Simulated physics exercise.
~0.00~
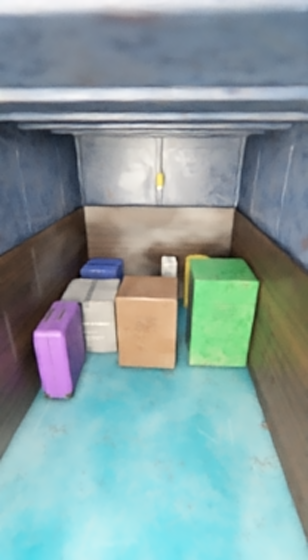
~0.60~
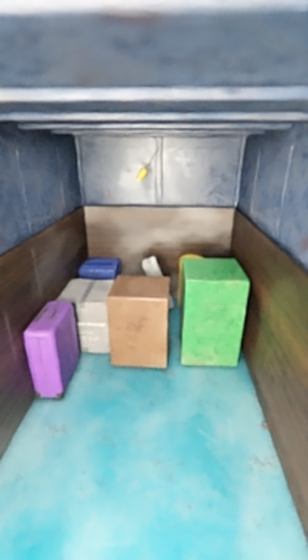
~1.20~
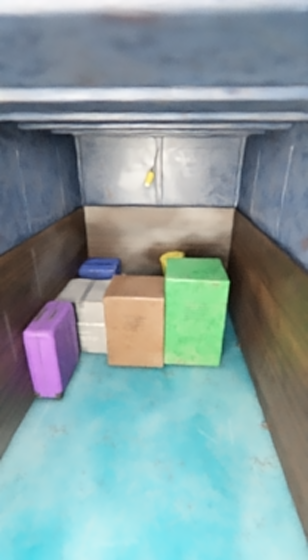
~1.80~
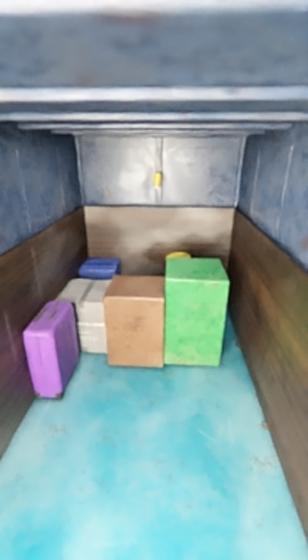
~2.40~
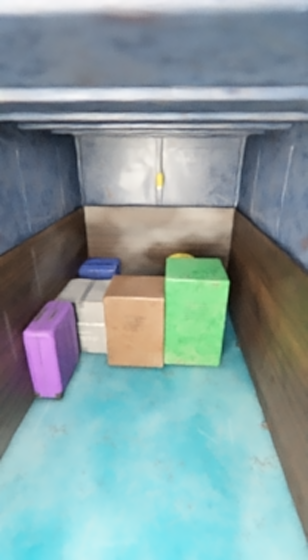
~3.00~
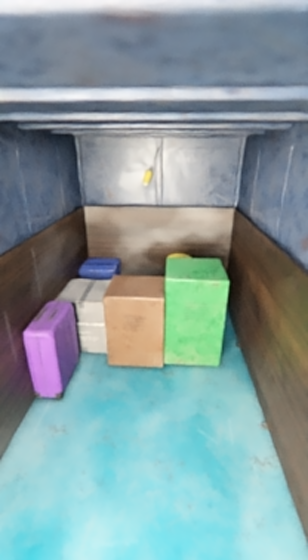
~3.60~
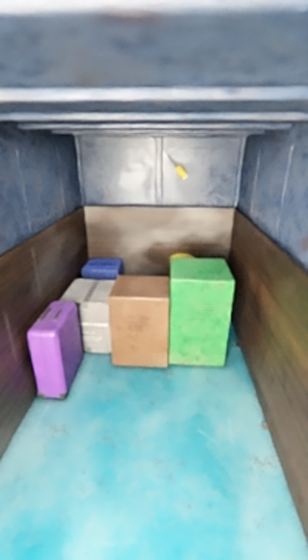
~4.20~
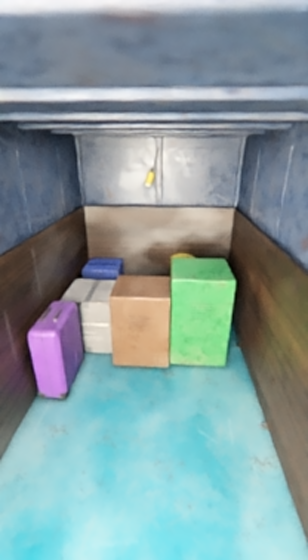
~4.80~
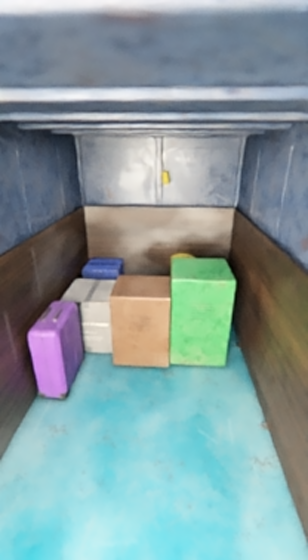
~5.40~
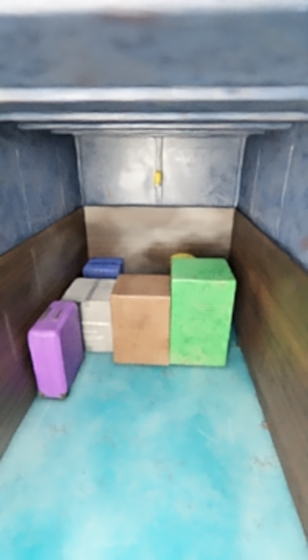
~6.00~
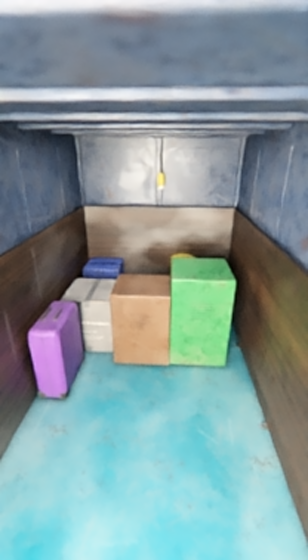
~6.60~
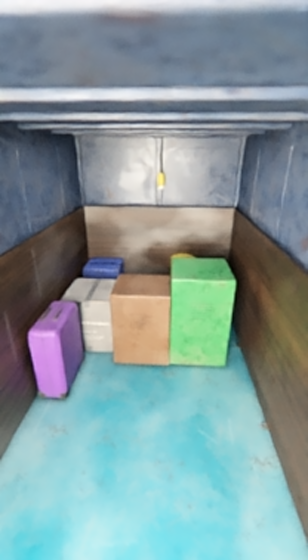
The green box slides left against the brown box as the white box tips out of sight.
